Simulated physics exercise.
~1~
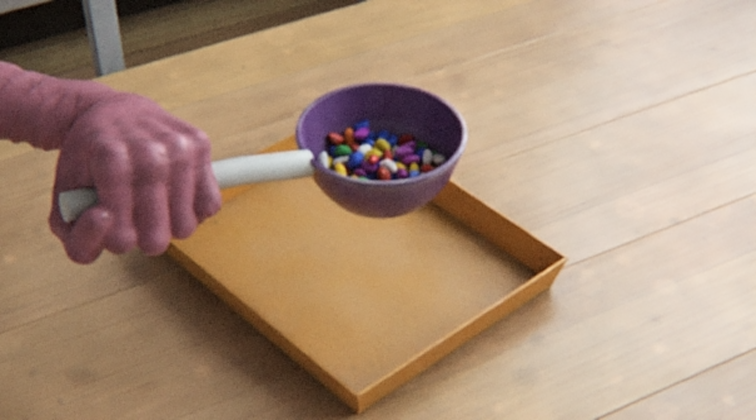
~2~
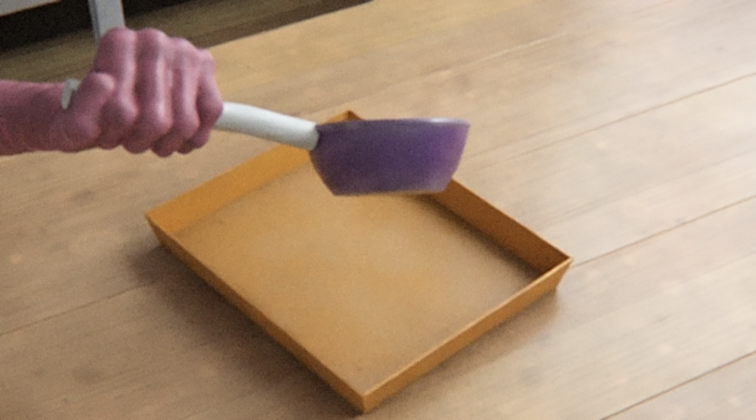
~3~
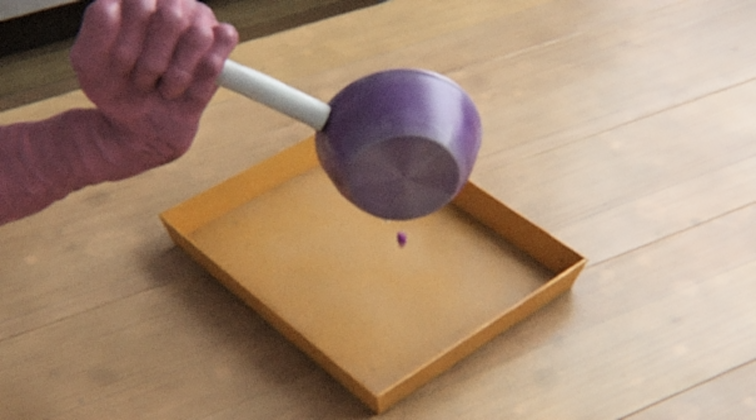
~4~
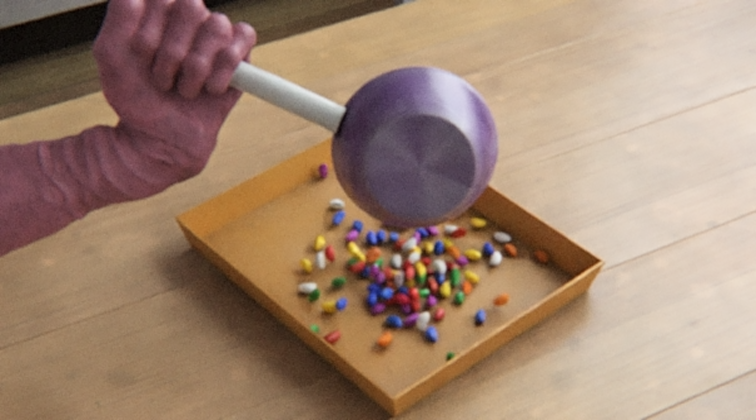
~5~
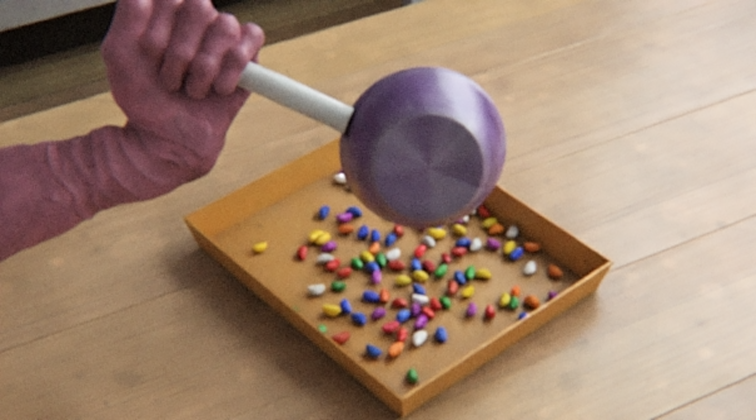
A purple ladle of colourful jelly beans, tipped by a pink hand, emptying into an orange tray where the beans scatter.
